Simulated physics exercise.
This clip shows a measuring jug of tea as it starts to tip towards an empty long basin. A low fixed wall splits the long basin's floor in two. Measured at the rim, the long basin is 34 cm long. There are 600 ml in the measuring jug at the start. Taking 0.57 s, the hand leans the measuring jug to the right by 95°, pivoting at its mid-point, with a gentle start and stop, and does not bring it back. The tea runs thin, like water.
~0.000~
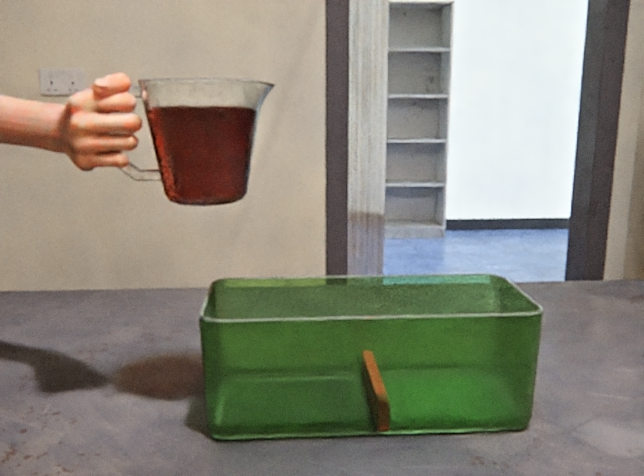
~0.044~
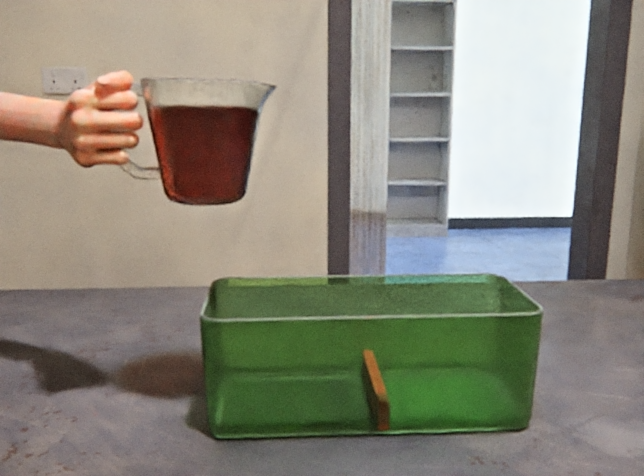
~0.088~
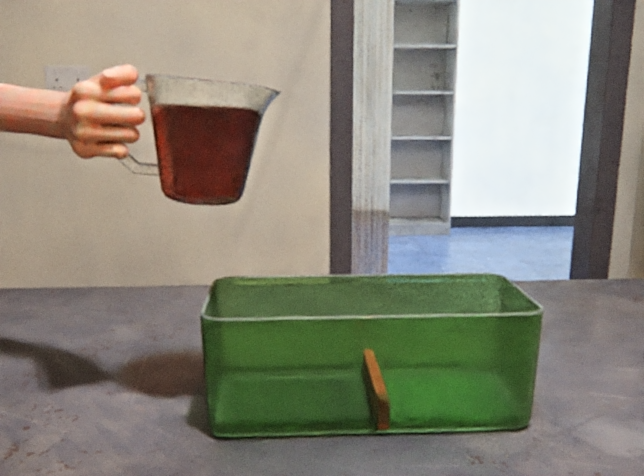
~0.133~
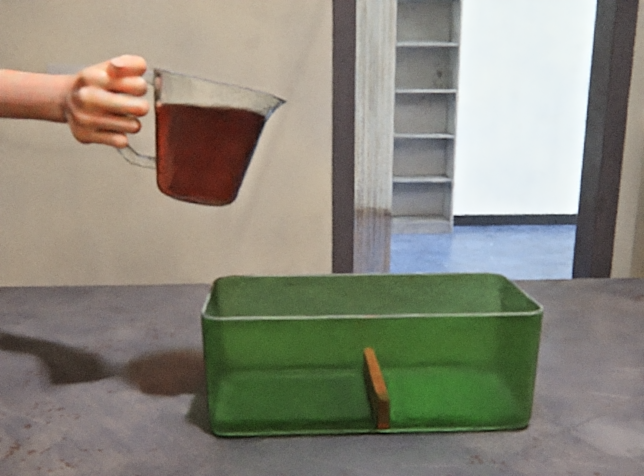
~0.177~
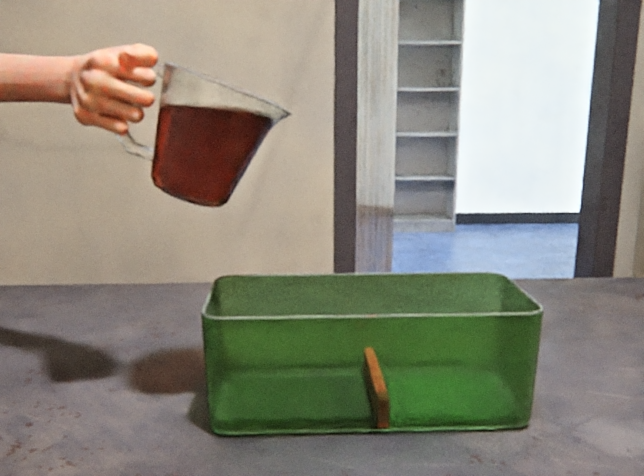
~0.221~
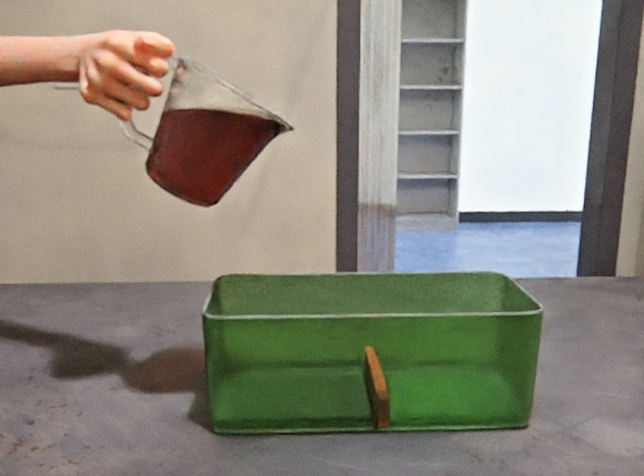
A hand held a clear measuring jug of dark reddish tea above an empty green basin with a small brown divider, then slowly leaned it to the right, the tea shifting toward the spout.
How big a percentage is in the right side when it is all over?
Roughly 14 per cent is in the right side.
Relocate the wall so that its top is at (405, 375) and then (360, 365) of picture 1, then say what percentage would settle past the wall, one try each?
I'd put it at about 15 per cent for the first and about 30 per cent for the second.
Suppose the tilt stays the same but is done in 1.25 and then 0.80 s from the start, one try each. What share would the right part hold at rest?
Near 20 in a hundred on the first go and near 10 in a hundred on the second.
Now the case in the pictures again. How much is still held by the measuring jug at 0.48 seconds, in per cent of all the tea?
At that time about 56 in a hundred parts are still held.
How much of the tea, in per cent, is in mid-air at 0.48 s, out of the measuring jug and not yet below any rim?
Some 34 per cent, I reckon.
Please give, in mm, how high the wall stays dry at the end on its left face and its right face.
For the left, around 10 mm; for the right, around 28 mm.
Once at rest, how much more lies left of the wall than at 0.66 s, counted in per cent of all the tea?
About 22 percent.
Then, 0.48 s in, the tilt is 89° and 56 per cent is still to pour, 11 is left of the wall and 0 right of it.
Then, 0.66 s in, the tilt is 95° and 16 per cent is still to pour, 60 is left of the wall and 3 right of it.
Then, 0.86 s in, the tilt is 95° and 3 per cent is still to pour, 80 is left of the wall and 7 right of it.
Then, 1.07 s in, the tilt is 95° and 0 per cent is still to pour, 86 is left of the wall and 9 right of it.
Finally, 82 per cent lies left of the wall, 14 right of it and 4 outside.
